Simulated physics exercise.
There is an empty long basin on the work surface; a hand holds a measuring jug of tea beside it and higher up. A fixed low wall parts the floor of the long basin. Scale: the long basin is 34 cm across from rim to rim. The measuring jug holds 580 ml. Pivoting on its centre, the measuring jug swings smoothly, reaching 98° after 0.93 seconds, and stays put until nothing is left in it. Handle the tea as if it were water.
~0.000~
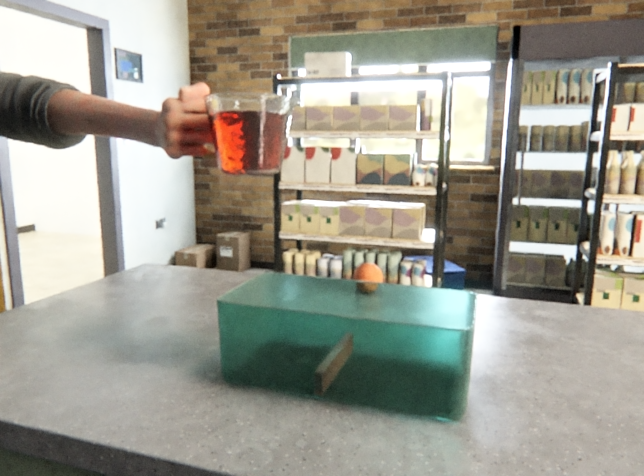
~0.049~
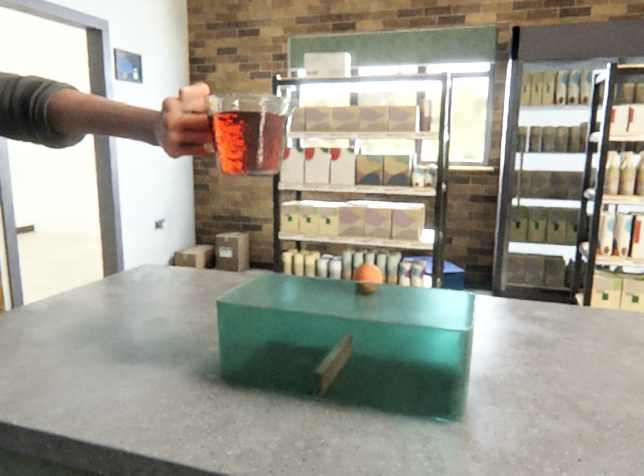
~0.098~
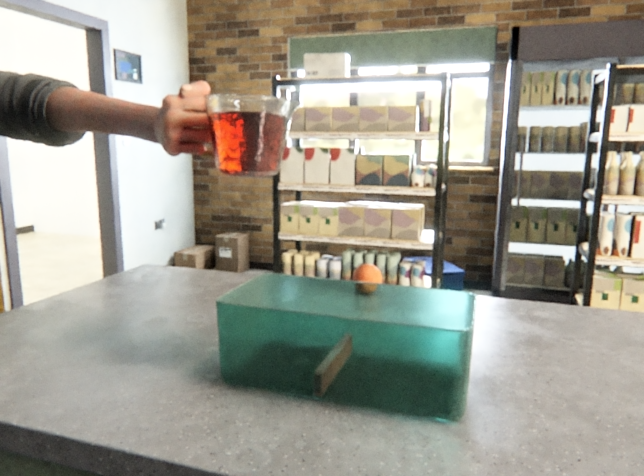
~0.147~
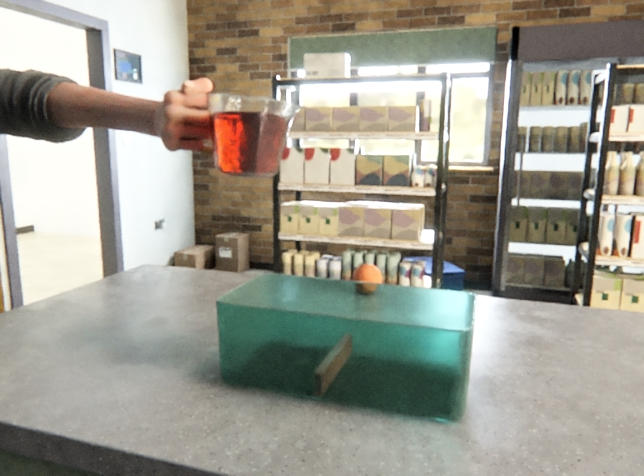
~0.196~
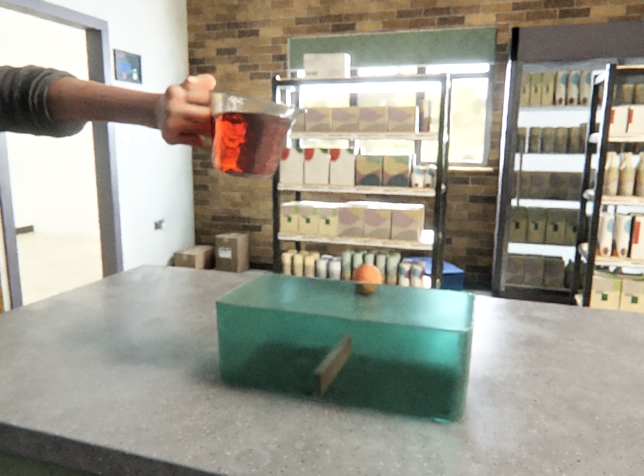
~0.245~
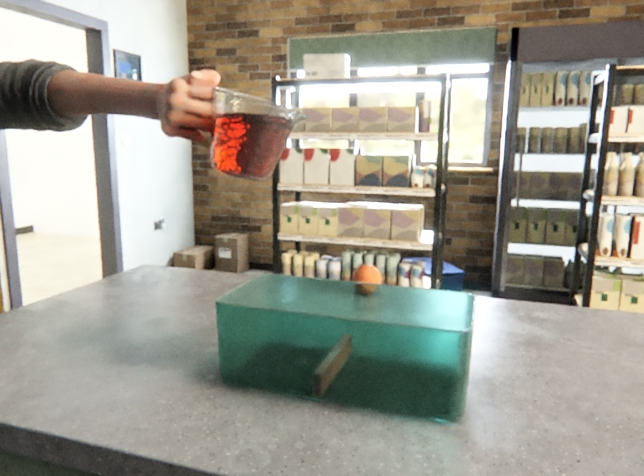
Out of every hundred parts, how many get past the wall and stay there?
About 78 out of 100.
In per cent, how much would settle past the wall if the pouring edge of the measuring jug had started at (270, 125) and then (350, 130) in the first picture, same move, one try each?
I'd say 10 percent on the first go, 90 percent on the next.
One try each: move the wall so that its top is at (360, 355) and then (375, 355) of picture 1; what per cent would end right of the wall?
In order, 35 and 5 per cent.
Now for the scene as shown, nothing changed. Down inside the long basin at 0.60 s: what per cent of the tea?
Near 3 in a hundred.
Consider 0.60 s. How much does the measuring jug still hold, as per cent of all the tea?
68 %.
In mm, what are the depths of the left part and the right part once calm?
Final reading - left some 6 mm, right some 16 mm.
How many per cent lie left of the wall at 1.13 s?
Roughly 16 in a hundred.
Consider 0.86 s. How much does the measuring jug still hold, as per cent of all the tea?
About 14 per cent.
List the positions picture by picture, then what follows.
Tilt 0°; pouring edge (301, 98); surface from (218, 115) to (287, 114); the long basin's rim runs from (240, 286) to (476, 311); the wall's top is at (336, 351), in the first frame.
Tilt 1°; pouring edge (301, 99); surface from (218, 115) to (287, 115), in the second frame.
Tilt 3°; pouring edge (302, 102); surface from (218, 115) to (287, 116), in the third frame.
Tilt 6°; pouring edge (304, 105); surface from (219, 115) to (289, 117), in the fourth frame.
Tilt 10°; pouring edge (305, 110); surface from (220, 115) to (290, 117), in the fifth frame.
Tilt 16°; pouring edge (307, 117); surface from (221, 117) to (295, 119), in the sixth frame.
Then, 0.60 s in, the tilt is 71° and 68 per cent is still to pour, 0 is left of the wall and 3 right of it.
Then, 0.86 s in, the tilt is 97° and 14 per cent is still to pour, 3 is left of the wall and 54 right of it.
Then, 1.13 s in, the tilt is 98° and 1 per cent is still to pour, 16 is left of the wall and 78 right of it.
Then, 1.43 s in, the tilt is 98° and 0 per cent is still to pour, 19 is left of the wall and 79 right of it.
Finally, 19 per cent lies left of the wall, 78 right of it and 2 outside.
